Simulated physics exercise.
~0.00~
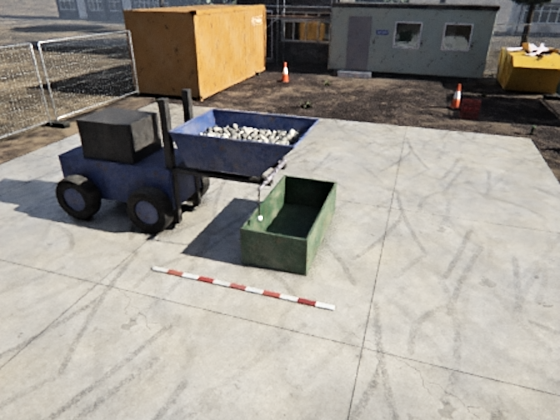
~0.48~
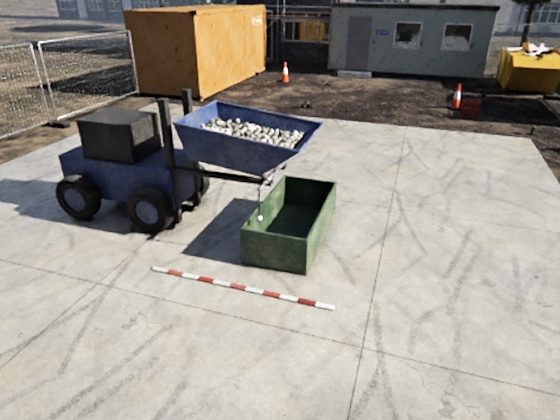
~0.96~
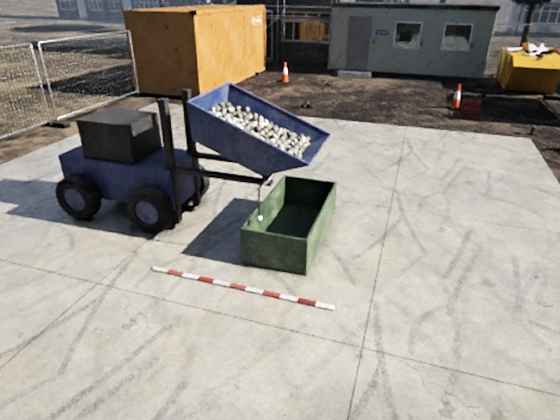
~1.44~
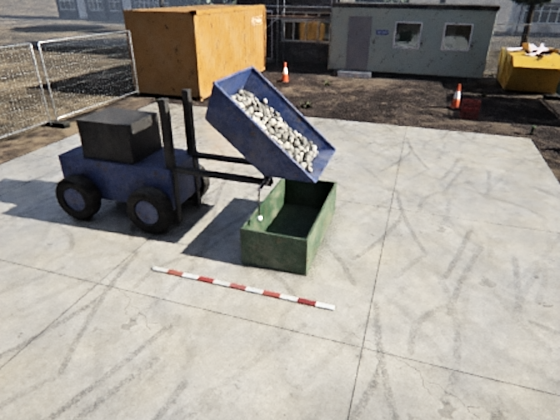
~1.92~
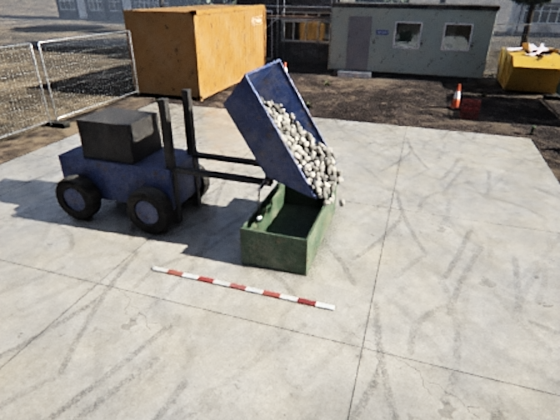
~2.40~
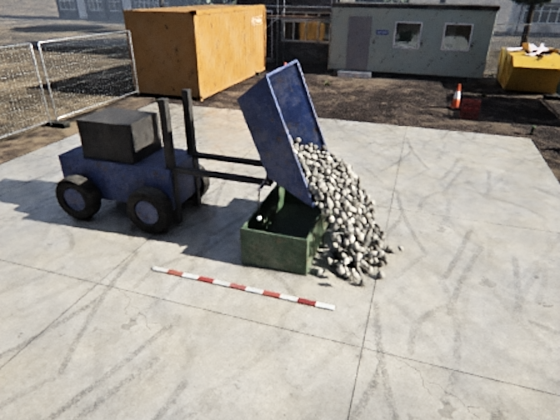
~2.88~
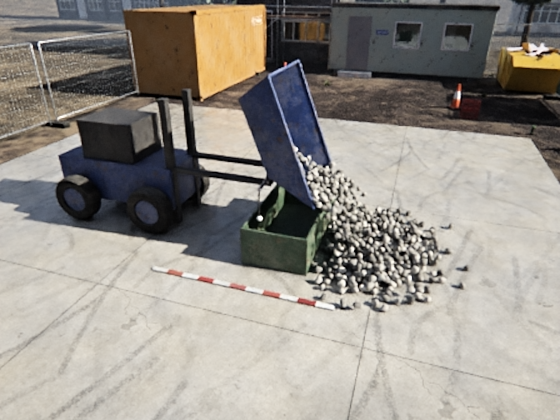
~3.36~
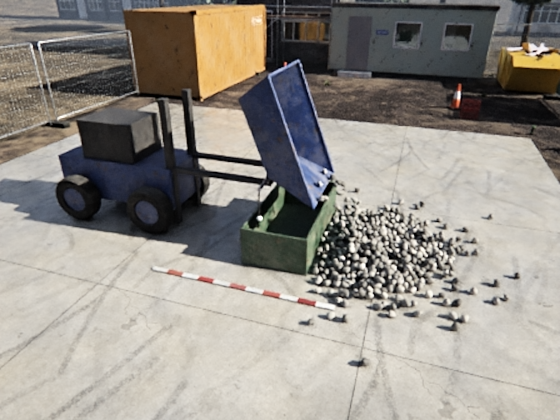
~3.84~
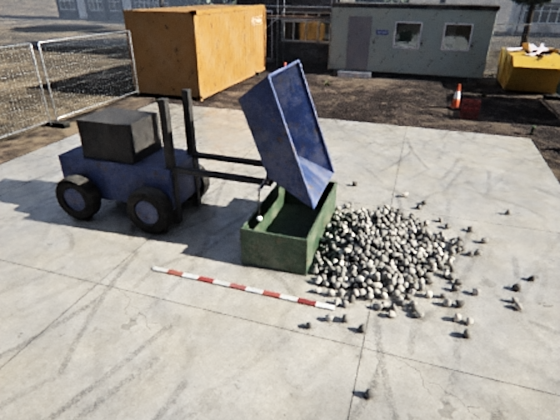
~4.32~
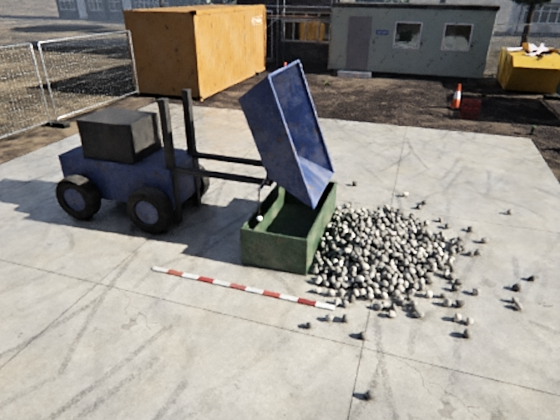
On a sunny concrete yard, a blue fork truck tipped its raised skip steeply to the right, and the pale stones slid out past the green bin in front, spilling into a wide, scattered heap on the ground beside it while the skip stayed tilted.
